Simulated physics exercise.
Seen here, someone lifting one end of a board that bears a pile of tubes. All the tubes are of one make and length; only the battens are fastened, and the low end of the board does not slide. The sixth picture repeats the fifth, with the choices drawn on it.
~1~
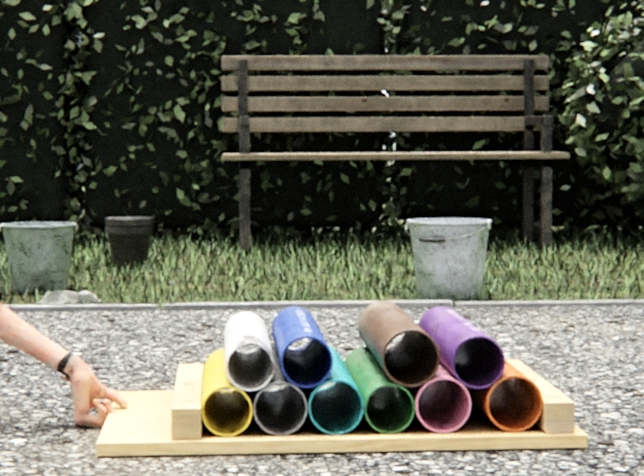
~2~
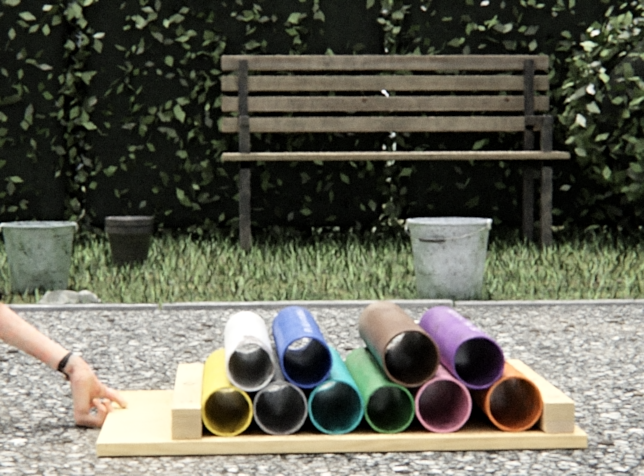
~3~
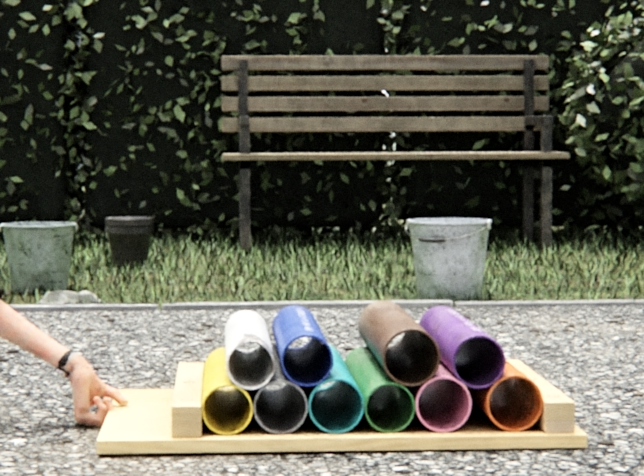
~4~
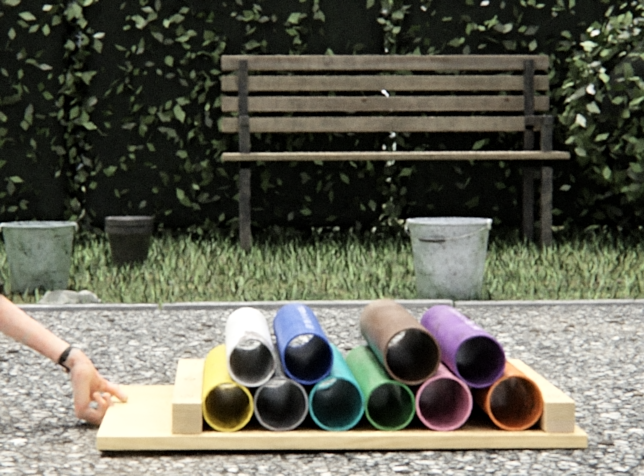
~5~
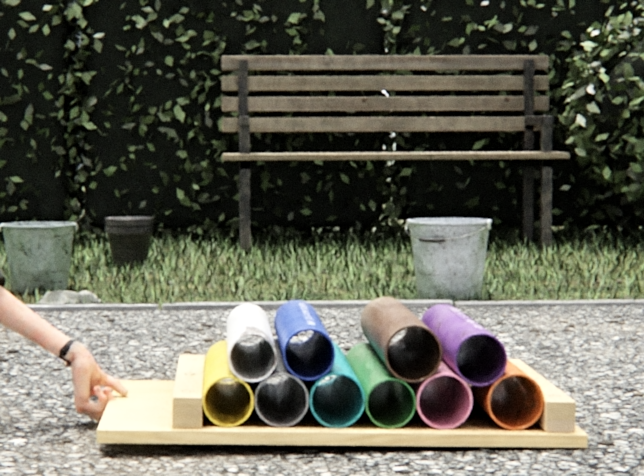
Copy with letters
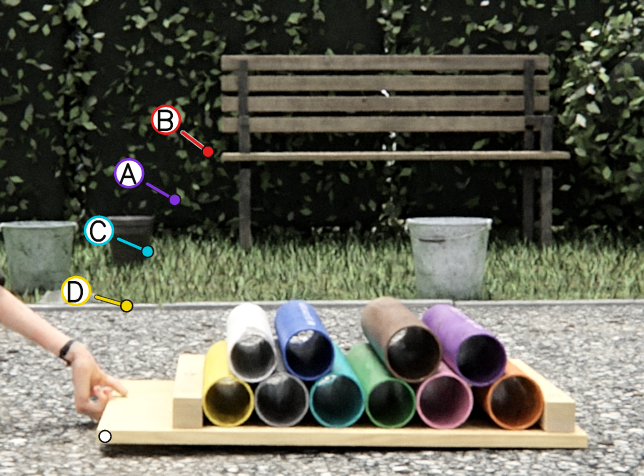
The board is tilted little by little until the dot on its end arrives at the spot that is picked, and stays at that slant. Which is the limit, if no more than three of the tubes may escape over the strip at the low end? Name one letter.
Stop at A.
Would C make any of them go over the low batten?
No.
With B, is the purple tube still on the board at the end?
No.
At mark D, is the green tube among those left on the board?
Yes, with D.
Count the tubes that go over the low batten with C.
With C, none.
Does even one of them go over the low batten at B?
Yes, at B.
On the marked copy, A at (175, 200); B at (208, 152); C at (147, 251); D at (127, 306); the white dot at (105, 437).
With A. Early on, board at 18°.
Further on, board at 31°.
At the end, board at 31°, none over the low batten.
As for the rest, B four over the low batten (blue, white, brown, purple); C none over the low batten; D none over the low batten.
